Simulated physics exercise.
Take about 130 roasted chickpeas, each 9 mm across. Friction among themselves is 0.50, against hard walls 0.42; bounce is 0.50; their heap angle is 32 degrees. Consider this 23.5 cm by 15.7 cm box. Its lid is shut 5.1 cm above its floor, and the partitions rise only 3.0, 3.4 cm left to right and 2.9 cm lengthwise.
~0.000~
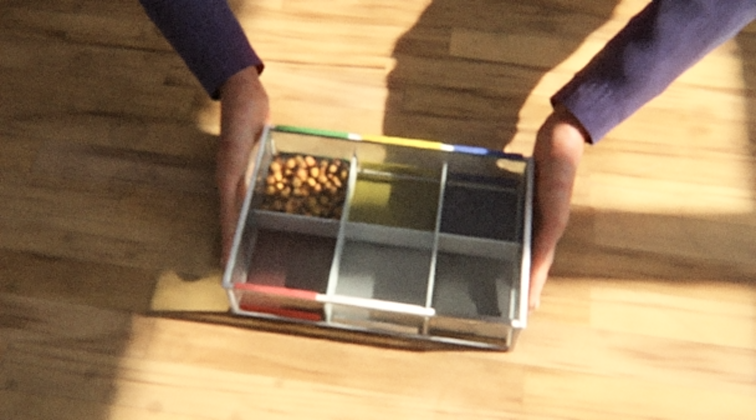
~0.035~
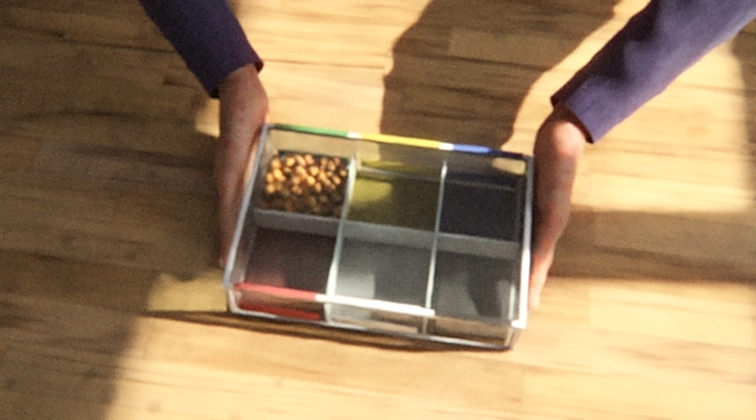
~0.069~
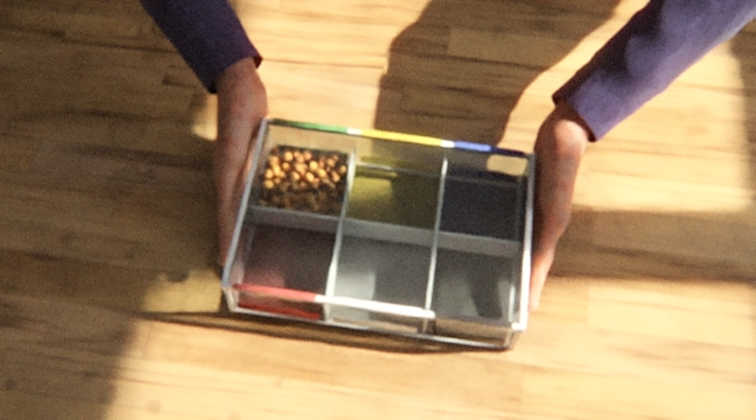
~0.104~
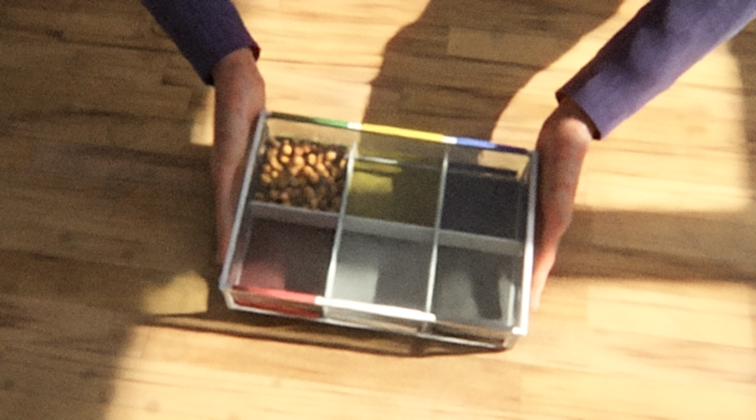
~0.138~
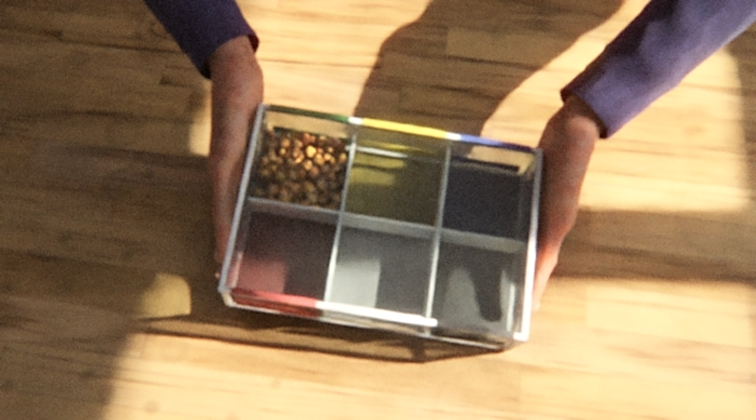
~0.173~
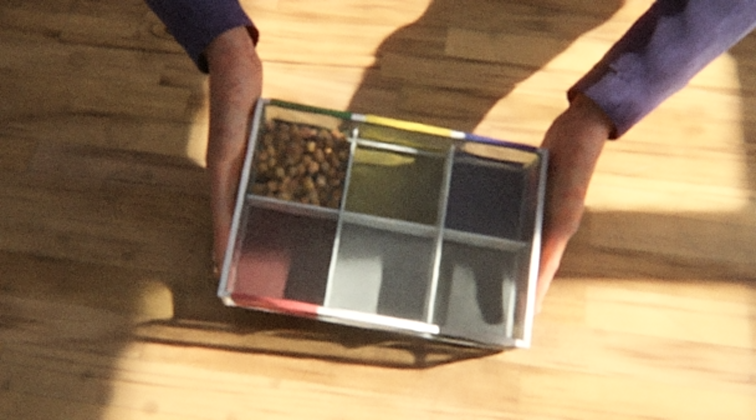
We see two purple-sleeved hands holding a clear six-compartment box above a wooden floor, small round golden-brown pieces filling its upper-left section; the hands then tilt the box slightly, its right front corner lowest, while the pieces stay in the green section.
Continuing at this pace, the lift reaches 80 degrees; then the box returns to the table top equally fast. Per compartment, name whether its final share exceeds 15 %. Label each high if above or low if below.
Red: High; blue: Low; green: High; yellow: Low; white: High; black: Low.
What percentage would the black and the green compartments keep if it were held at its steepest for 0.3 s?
Black 5, green 35.
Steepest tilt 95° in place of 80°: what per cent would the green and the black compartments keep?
Then green would get 20 per cent and black 10 per cent.
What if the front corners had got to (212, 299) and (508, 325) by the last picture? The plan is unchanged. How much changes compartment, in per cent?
Then around 40 percent would end up out of place.
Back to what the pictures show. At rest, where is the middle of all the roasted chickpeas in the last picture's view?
Near (320, 295).
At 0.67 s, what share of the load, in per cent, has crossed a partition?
About 30 percent.
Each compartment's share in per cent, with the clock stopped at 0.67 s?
In per cent: Red 20; blue 0; green 70; yellow 5; white 5; black 0.
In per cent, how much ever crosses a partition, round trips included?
Close to 70 percent.
Then, at 0.67 s, tilt 79 degrees; red 20 %, green 70 %, yellow 5 %, white 5 %.
Then, at 1.00 s, tilt 34 degrees; red 30 %, green 30 %, white 35 %.
Then, at 1.43 s, tilt 0 degrees; red 30 %, green 30 %, white 35 %.
By 1.9 s all is still; red 30 %, blue 0 %, green 30 %, yellow 0 %, white 35 %, black 0 %.
